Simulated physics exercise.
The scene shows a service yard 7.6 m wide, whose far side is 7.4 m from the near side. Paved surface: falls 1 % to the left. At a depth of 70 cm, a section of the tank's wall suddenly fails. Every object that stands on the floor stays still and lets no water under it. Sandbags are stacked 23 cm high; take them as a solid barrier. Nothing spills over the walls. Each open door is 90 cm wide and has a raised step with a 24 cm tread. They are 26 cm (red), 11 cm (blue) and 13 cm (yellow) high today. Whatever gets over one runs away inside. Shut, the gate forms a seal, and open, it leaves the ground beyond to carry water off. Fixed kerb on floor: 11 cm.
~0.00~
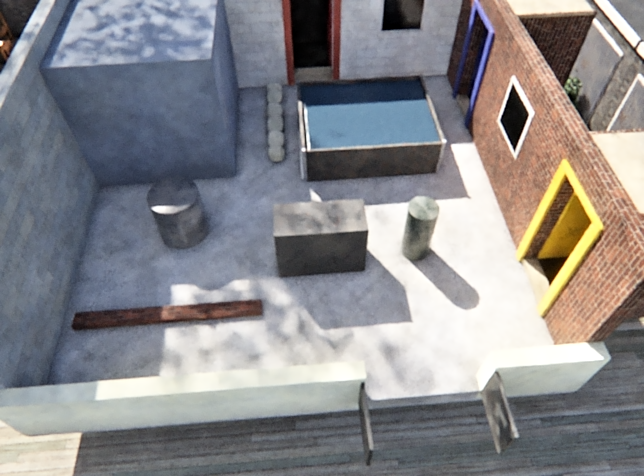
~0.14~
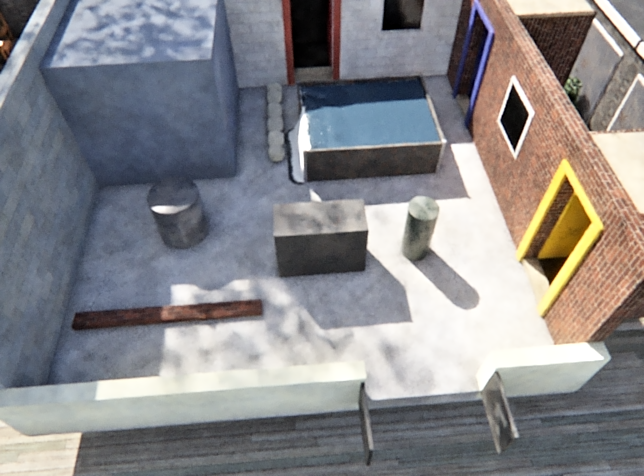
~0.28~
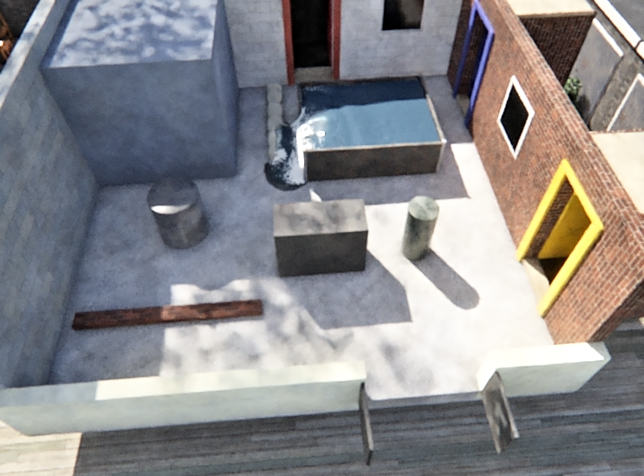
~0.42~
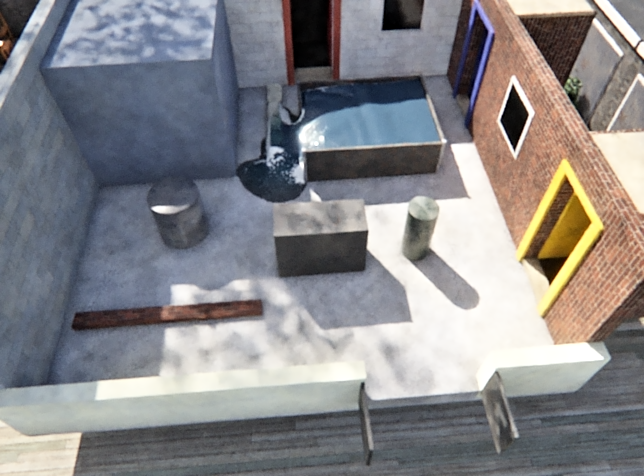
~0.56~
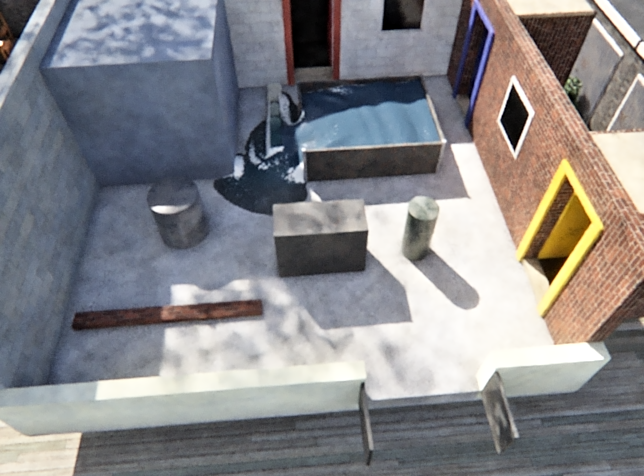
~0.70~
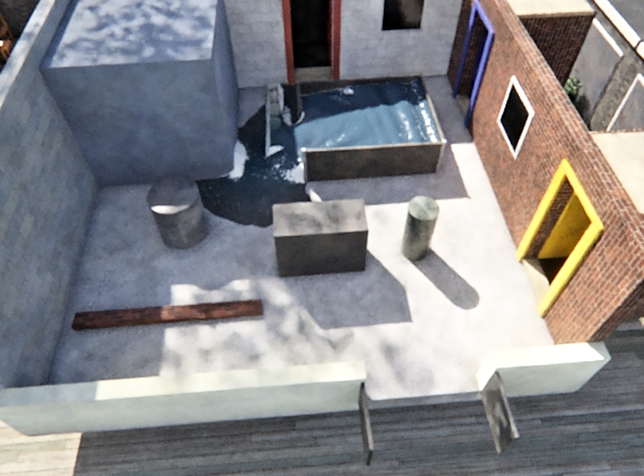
Dark water pours from the left side of a raised rectangular tank at the back of a walled, paved yard, seen from high above the open front gate. A silvery drum, a grey block, a greenish cylinder and a reddish-brown beam stand or lie across the pale floor, with blue and yellow doorways in the right-hand brick wall. Foaming, the water spreads leftward and forward behind the block, while the camera stays still.
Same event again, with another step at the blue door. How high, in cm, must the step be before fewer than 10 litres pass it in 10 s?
About 10.5 cm.
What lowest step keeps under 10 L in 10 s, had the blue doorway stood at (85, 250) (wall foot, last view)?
About 11.5 cm.
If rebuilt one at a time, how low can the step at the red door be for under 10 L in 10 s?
Red: 17 cm.
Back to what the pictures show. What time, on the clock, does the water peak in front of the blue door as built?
At about 7.0 s.
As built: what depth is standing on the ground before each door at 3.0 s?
In cm - red: 16, blue: 0, yellow: 0.
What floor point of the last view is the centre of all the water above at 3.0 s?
Around (291, 163).
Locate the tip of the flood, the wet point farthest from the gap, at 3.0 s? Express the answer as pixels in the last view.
Lab note: Front tip approx. (66, 409).
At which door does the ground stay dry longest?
The yellow door comes last.
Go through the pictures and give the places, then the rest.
Still water, 70 cm deep, in the tank at (366, 114); the blue door at (471, 71) is dry, in the first picture.
The front is at (287, 137), 0.3 m from the gap at (304, 144); 0.4 m2 of floor is wet, 70 cm left at the back, in the second picture.
The gap is at (304, 146), the front 0.7 m out at (271, 178); the back of the tank holds 70 cm, in the third picture.
Water pours out at (304, 147) and has run 1.2 m, to (244, 178); about 11 cm deep outside, 70 cm at the back, in the fourth picture.
Water pours out at (304, 147) and has run 1.7 m, to (219, 186); about 8 cm deep outside, 69 cm at the back, in the fifth picture.
Water pours out at (304, 147) and has run 2.2 m, to a hidden place; about 6 cm deep outside, 63 cm at the back; the blue door at (471, 71), 3.7 m from the gap, is still 3.6 m from the nearest water, in the sixth picture.
After 1.4 s water covers 25 % of the floor, deepest (52 cm) near (291, 152); it has not reached the blue door.
After 3.0 s water covers 55 % of the floor, deepest (34 cm) near (291, 146); it has not reached the blue door.
After 10.0 s water covers 90 % of the floor, deepest (16 cm) near (69, 302); 6 cm at the blue door, 8 litres in over its 11 cm step.
At the blue door as built, the water arrived by 3.8 s and peaked near 12 cm at 6.8 s.
Run again over the same 10 s with other heights there, 16 litres in over 9.5 cm, 2 litres over 13 cm. The limit of 10 litres is kept from about 10.5 cm up.
